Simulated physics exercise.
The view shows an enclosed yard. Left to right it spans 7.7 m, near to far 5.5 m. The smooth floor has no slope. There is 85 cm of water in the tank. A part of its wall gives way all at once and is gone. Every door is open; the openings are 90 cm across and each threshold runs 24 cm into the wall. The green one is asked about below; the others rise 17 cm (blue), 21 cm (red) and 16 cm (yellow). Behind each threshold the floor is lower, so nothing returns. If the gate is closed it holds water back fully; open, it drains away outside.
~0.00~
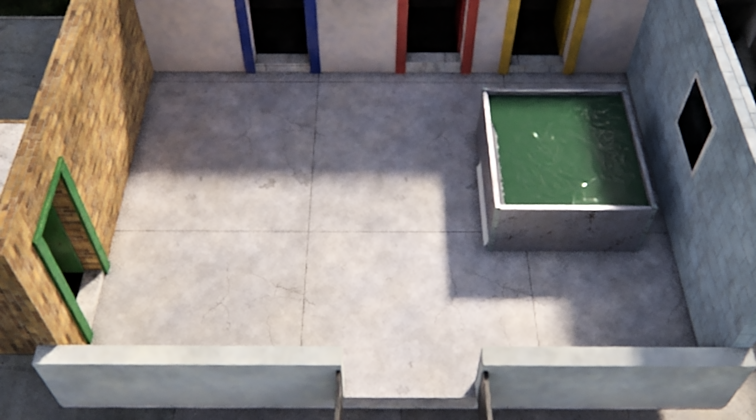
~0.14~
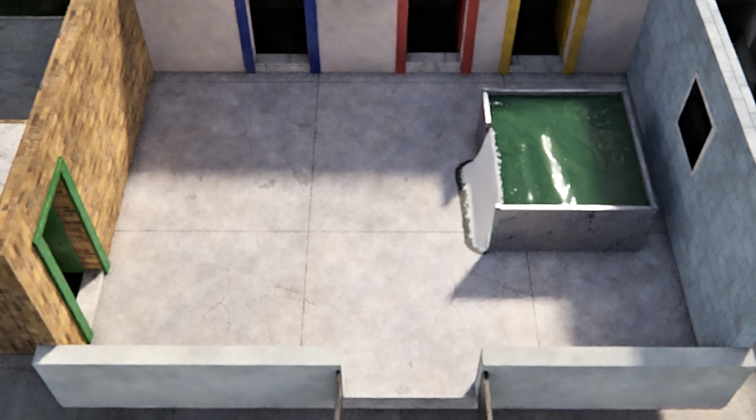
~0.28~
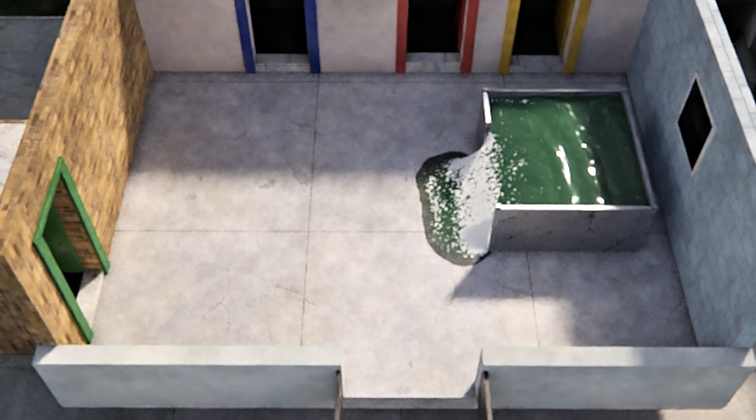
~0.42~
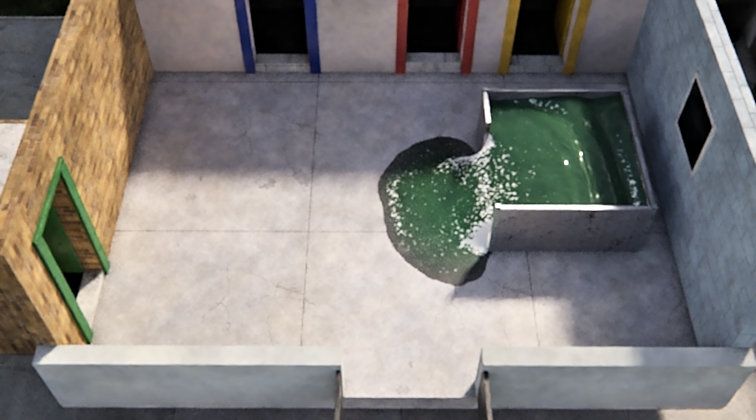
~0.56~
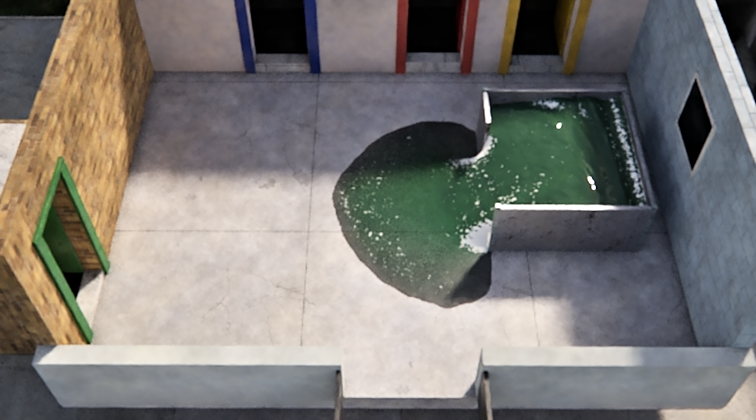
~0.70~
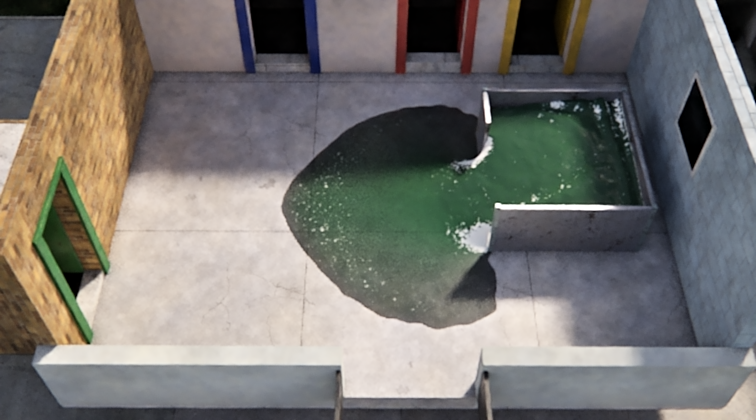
Green water pours from a raised, square grey tank through a gap in its left wall and spreads in a widening dark green pool over the pale floor. The walled yard, seen from high above by a still camera, has a green doorway at left and blue, red and yellow ones behind. White flecks ride the rounded, advancing edge, while the water inside the tank ripples and sinks slightly.
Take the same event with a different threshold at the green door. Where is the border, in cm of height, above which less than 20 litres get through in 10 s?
Some 27 cm above the ground.
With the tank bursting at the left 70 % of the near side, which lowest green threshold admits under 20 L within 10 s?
Some 16 cm.
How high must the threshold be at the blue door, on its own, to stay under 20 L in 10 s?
Roughly 10.0 cm at blue.
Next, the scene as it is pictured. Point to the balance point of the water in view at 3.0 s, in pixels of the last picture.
At about (335, 207).
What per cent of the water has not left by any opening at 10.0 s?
Some 86 per cent remains.
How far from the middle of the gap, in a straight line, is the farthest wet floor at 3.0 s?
About 5.8 m.
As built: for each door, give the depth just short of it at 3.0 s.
Depths in cm: Blue 8, red 1, green 30, yellow 0.
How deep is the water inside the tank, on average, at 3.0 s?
About 28 cm.
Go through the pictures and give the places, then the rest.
In the first frame, the tank at (564, 149) is whole and still, 85 cm deep; the green door at (76, 259) is dry.
In the second frame, water pours out at (490, 190) and has run 0.3 m, to (461, 181); about 10 cm deep outside, 85 cm at the back.
In the third frame, the gap is at (490, 193), the front 0.9 m out at (425, 200); the back of the tank holds 85 cm.
In the fourth frame, water pours out at (490, 195) and has run 1.5 m, to (383, 190); about 12 cm deep outside, 82 cm at the back.
In the fifth frame, the gap is at (489, 195), the front 2.1 m out at (341, 213); the back of the tank holds 74 cm.
In the sixth frame, the front is at (290, 216), 2.8 m from the gap at (490, 195); 7.5 m2 of floor is wet, 73 cm left at the back; the green door at (76, 259), 5.5 m from the gap, is still 2.8 m from the nearest water.
After 1.4 s water covers 55 % of the floor, deepest (42 cm) near (477, 216); it has not reached the green door.
After 3.0 s water covers 65 % of the floor, deepest (38 cm) near (81, 378); 30 cm at the green door, 86 litres in over its 11 cm threshold.
After 10.0 s water covers 95 % of the floor, deepest (15 cm) near (590, 92); 7 cm at the green door, 228 litres in over its 11 cm threshold.
At the green door as built, the water arrived by 1.6 s and peaked near 31 cm at 3.2 s.
With a threshold of 25 cm, 28 litres would have come in within the 10 s; with 29 cm, 12 litres. So under 20 litres takes about 27 cm.
